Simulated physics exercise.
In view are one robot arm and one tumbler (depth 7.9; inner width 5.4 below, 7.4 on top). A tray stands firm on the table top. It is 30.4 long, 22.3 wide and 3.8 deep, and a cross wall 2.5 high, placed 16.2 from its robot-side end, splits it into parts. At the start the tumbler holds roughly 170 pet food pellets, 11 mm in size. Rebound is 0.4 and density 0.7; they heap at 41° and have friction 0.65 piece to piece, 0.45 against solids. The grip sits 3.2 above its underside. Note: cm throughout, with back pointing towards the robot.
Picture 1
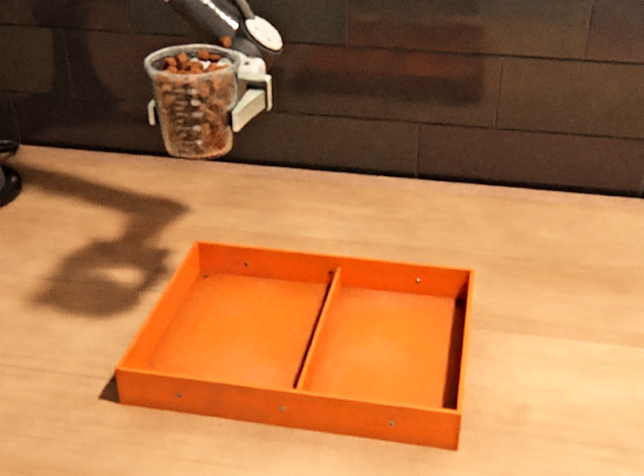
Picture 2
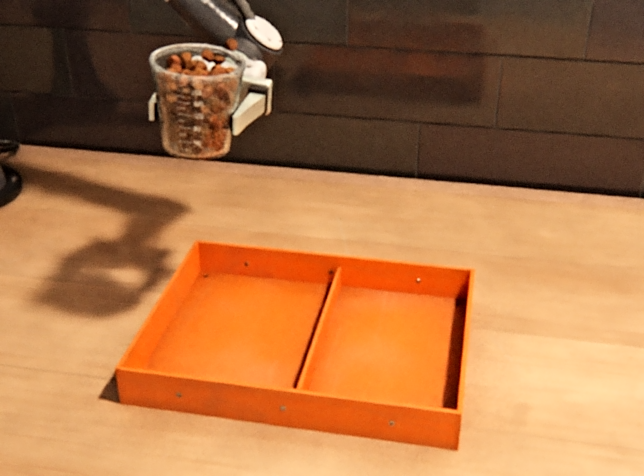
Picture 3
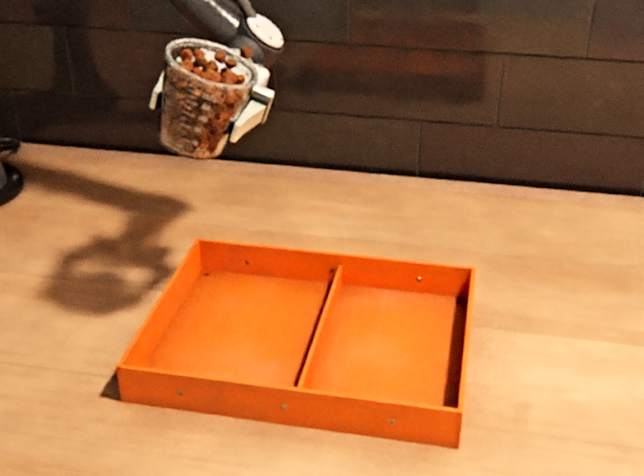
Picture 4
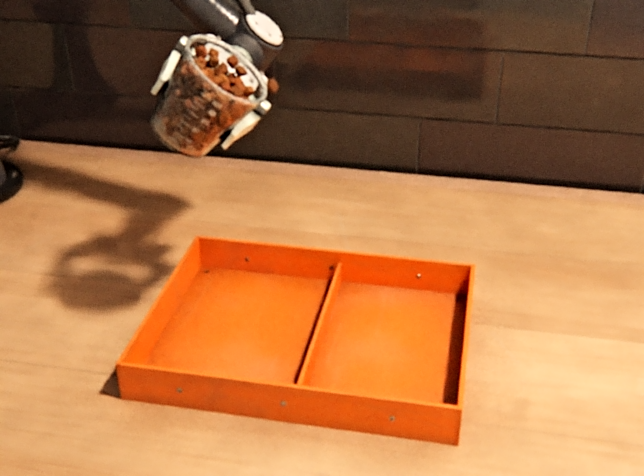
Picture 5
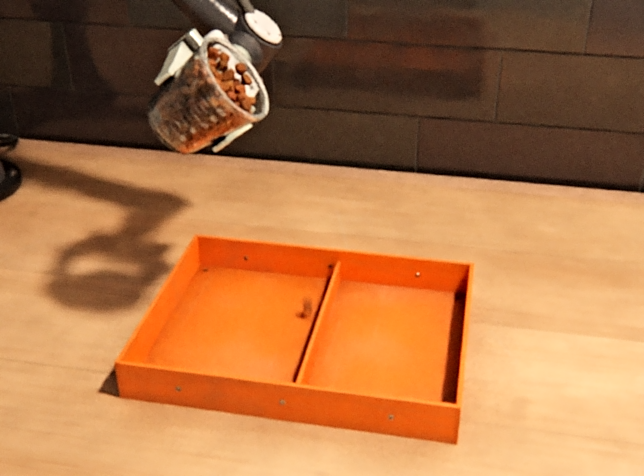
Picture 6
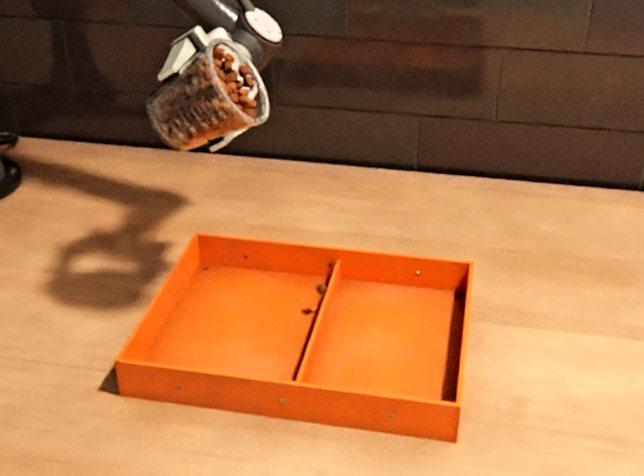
To begin with, a robot arm holds a clear tumbler of brown pellets nearly upright above and behind an orange tray split by a cross wall. The arm steadily tilts the tumbler to the right, and a few dark bits appear in the tray's left part, beside the cross wall.
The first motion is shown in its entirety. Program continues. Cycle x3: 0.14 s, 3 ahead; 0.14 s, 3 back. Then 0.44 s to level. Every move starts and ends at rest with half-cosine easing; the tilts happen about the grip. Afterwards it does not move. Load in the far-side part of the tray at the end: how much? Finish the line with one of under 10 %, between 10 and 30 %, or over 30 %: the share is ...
The share is under 10 %.
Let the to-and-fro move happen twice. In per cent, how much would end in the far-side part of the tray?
That share would be near 5 percent.
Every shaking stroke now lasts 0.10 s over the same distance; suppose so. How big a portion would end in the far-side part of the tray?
About 15 per cent, then.
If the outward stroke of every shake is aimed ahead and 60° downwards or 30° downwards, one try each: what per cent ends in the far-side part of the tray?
You'd get about 0 per cent with the first setting and about 0 per cent with the second.
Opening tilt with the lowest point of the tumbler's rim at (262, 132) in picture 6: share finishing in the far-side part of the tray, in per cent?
Roughly 20 per cent.
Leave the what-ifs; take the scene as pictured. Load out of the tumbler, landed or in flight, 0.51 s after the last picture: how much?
About 10 per cent.
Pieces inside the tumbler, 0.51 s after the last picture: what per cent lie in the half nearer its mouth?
I'd say close to 55 per cent.
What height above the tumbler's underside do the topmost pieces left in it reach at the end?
The top sits some 8.5 cm up.
Then, 0.51 s after the last picture, tilted 57° forward, highest piece 28 above the table; 153 in the tumbler, 8 in the robot-side part, 4 in the far-side part, 5 in flight or on a rim.
Then, 1.02 s after the last picture, tilted 36° forward, highest piece 28 above the table; 152 in the tumbler, 12 in the robot-side part, 6 in the far-side part.
Then, 1.48 s after the last picture, level, highest piece 30 above the table; 152 in the tumbler, 12 in the robot-side part, 6 in the far-side part.
Then, 2.53 s after the last picture, level, highest piece 30 above the table; 152 in the tumbler, 12 in the robot-side part, 6 in the far-side part.
Final count, 152 in the tumbler, 12 in the robot-side part, 6 in the far-side part. That is 4 % in the far-side part of the tray.
